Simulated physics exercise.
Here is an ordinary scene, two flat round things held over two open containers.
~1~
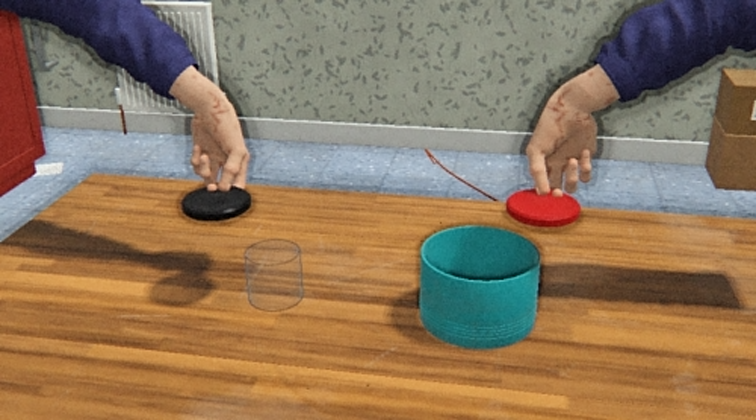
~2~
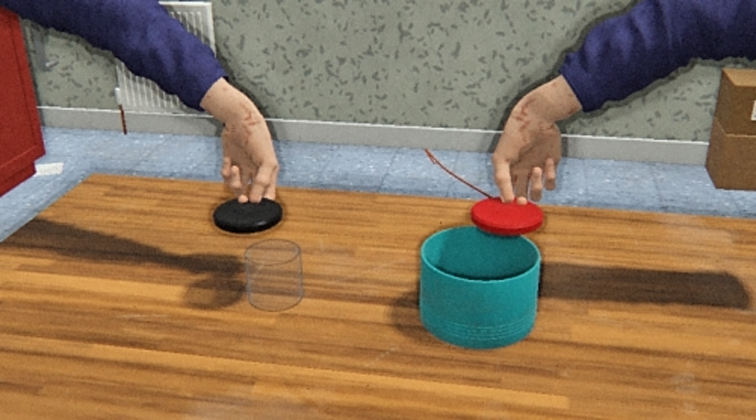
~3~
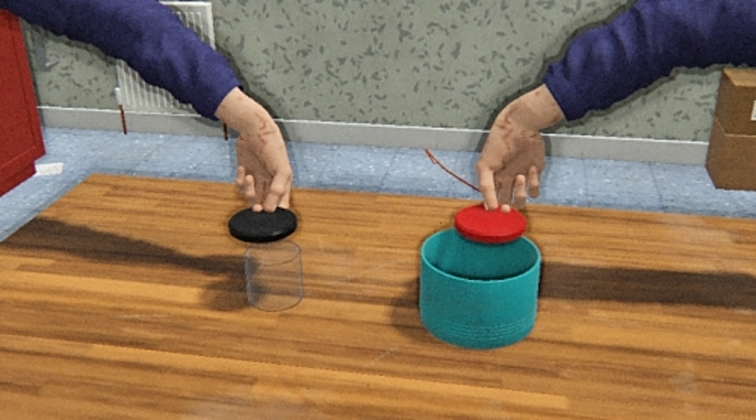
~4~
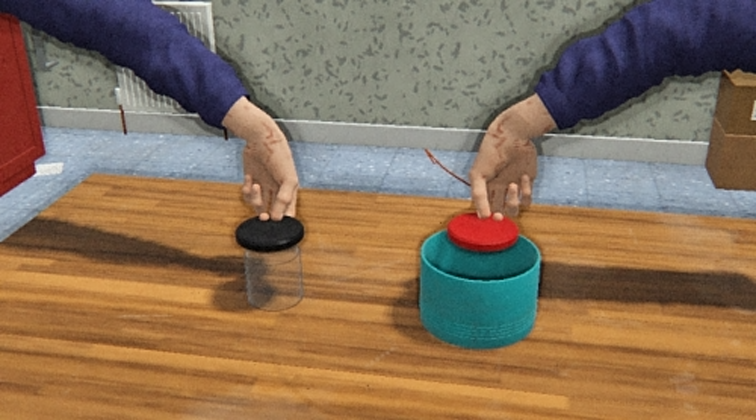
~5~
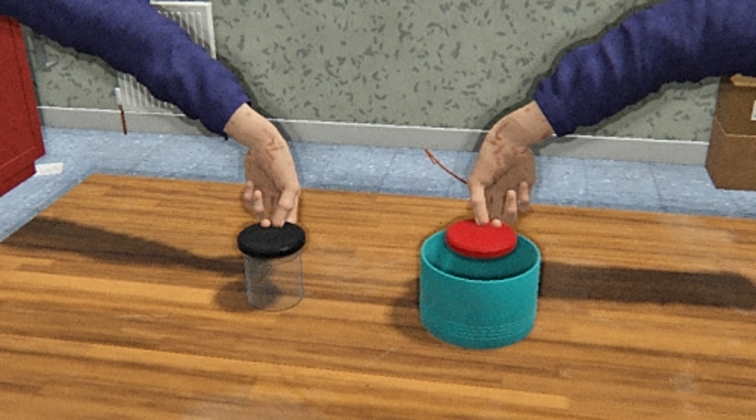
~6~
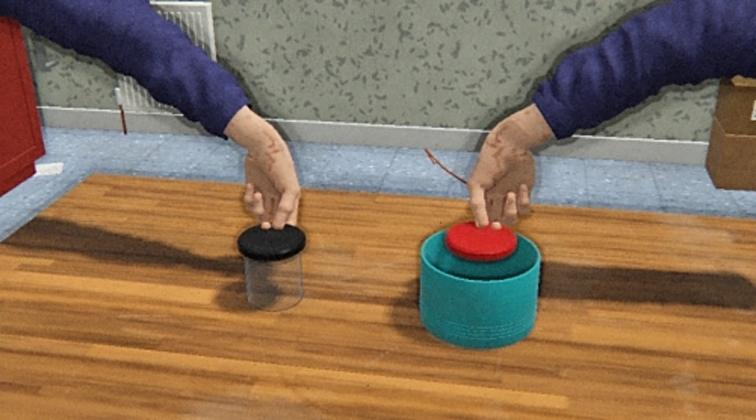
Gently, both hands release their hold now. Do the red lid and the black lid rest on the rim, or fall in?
As I see it, the red lid won't stay up I'd say. The black lid will stay up I'd say.
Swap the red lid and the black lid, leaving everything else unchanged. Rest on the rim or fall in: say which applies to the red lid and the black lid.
The red lid covers the opening; the black lid drops inside.
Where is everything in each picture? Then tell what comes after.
Still on the way; red lid (543, 207); black lid (216, 203); left glass (274, 275), in the first picture.
Still on the way; black lid (248, 215); right cup (478, 285), in the second picture.
Still on the way; red lid (490, 223); left glass (274, 275), in the third picture.
Still on the way; black lid (270, 233); right cup (478, 285), in the fourth picture.
Still on the way; red lid (481, 238); left glass (274, 275), in the fifth picture.
In place, still held; red lid (481, 240); black lid (272, 242); right cup (478, 285), in the sixth picture.
Then, 0.14 s on from there, red lid displaced a little near (479, 271); black lid sitting on the rim near (272, 247).
In the end, the red lid slips past the rim, near (477, 309); the black lid works as a lid, near (272, 247).
